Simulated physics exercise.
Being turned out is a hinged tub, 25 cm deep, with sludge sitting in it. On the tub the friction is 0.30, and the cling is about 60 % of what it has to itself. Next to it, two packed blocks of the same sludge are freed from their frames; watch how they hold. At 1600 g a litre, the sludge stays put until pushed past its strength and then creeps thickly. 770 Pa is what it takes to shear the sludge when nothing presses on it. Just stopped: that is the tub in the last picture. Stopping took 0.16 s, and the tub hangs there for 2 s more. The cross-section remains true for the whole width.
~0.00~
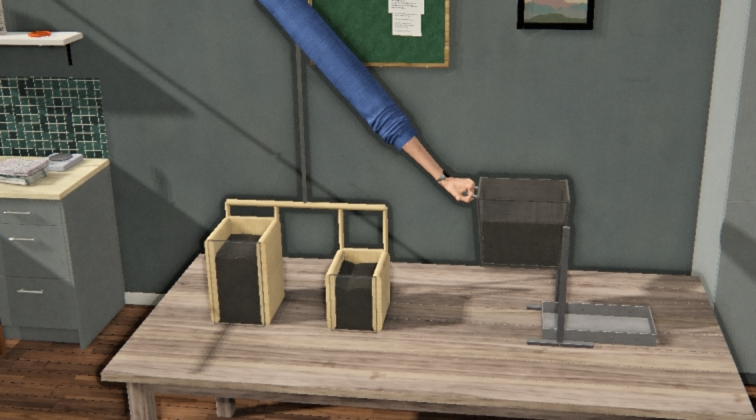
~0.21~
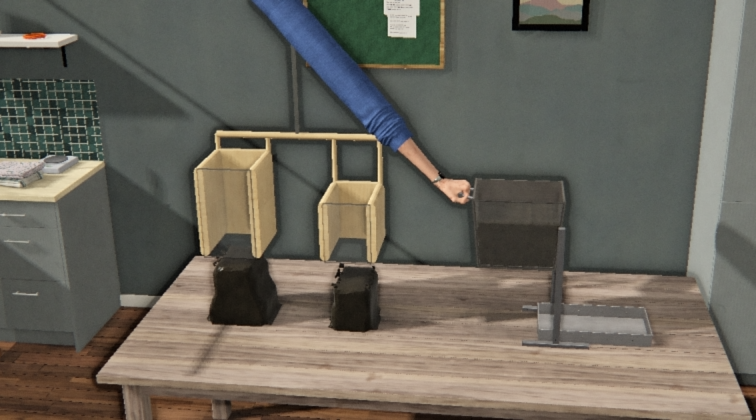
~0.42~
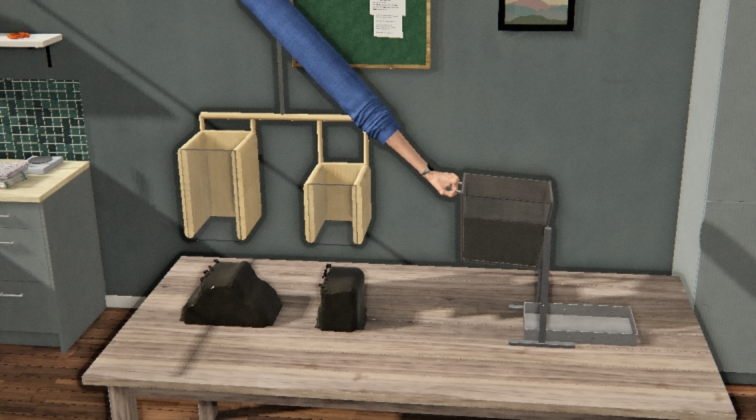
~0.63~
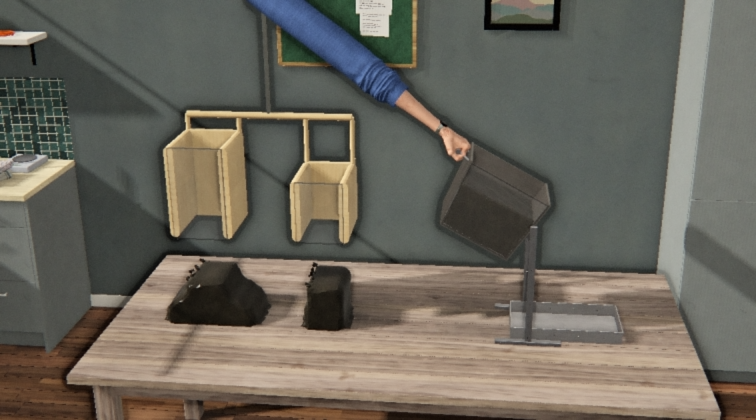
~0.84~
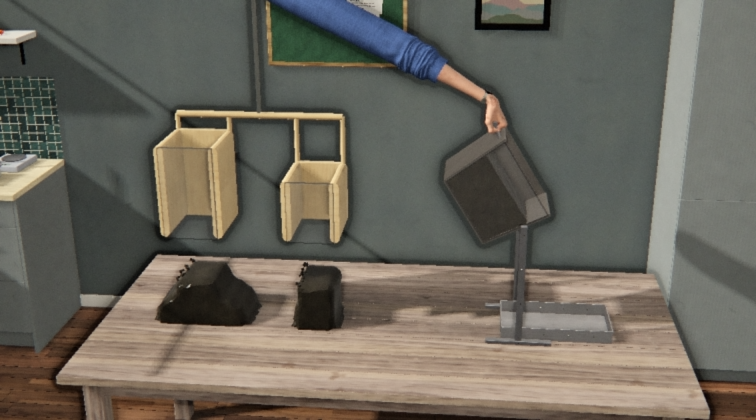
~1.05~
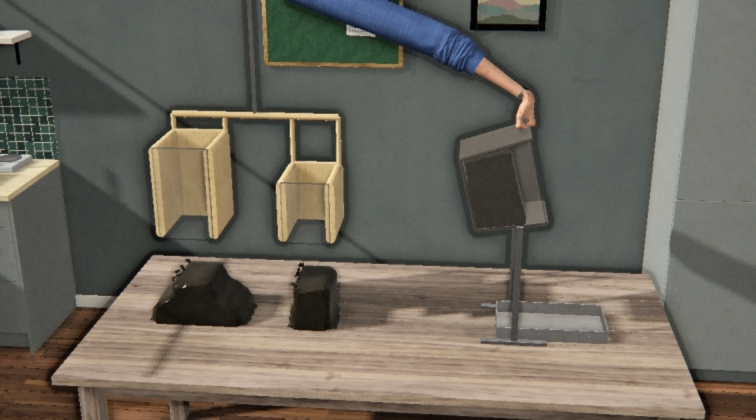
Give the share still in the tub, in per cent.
100 %.
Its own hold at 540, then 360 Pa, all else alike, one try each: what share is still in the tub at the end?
Going in order, it's 70 % and then 55 %.
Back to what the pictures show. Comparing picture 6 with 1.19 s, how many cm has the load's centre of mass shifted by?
2 cm.
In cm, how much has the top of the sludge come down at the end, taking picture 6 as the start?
About 5 cm.
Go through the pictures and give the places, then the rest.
The first frame shows handle-side rim at (479, 198), tilt 0 degrees; top of the sludge at (554, 223); blocks stand 29 cm, 19 cm (left to right).
The second frame shows handle-side rim at (475, 200), tilt 0 degrees; top of the sludge at (549, 224); blocks stand 25 cm, 18 cm (left to right).
The third frame shows handle-side rim at (463, 194), tilt 4 degrees; top of the sludge at (469, 217); blocks stand 19 cm, 18 cm (left to right).
The fourth frame shows handle-side rim at (473, 163), tilt 29 degrees; top of the sludge at (465, 185); blocks stand 18 cm, 18 cm (left to right).
The fifth frame shows handle-side rim at (506, 142), tilt 58 degrees; top of the sludge at (485, 158); blocks stand 18 cm, 18 cm (left to right).
The sixth frame shows handle-side rim at (532, 141), tilt 77 degrees; top of the sludge at (509, 153); blocks stand 18 cm, 18 cm (left to right).
After 1.19 s, the tub is at 77 degrees and holds 100 %.
After 1.36 s, the tub is at 77 degrees and holds 100 %.
After 1.53 s, the tub is at 77 degrees and holds 100 %.
After 1.70 s, the tub is at 77 degrees and holds 100 %.
After 3.05 s, at the end, the tub is at 77 degrees and holds 100 %.
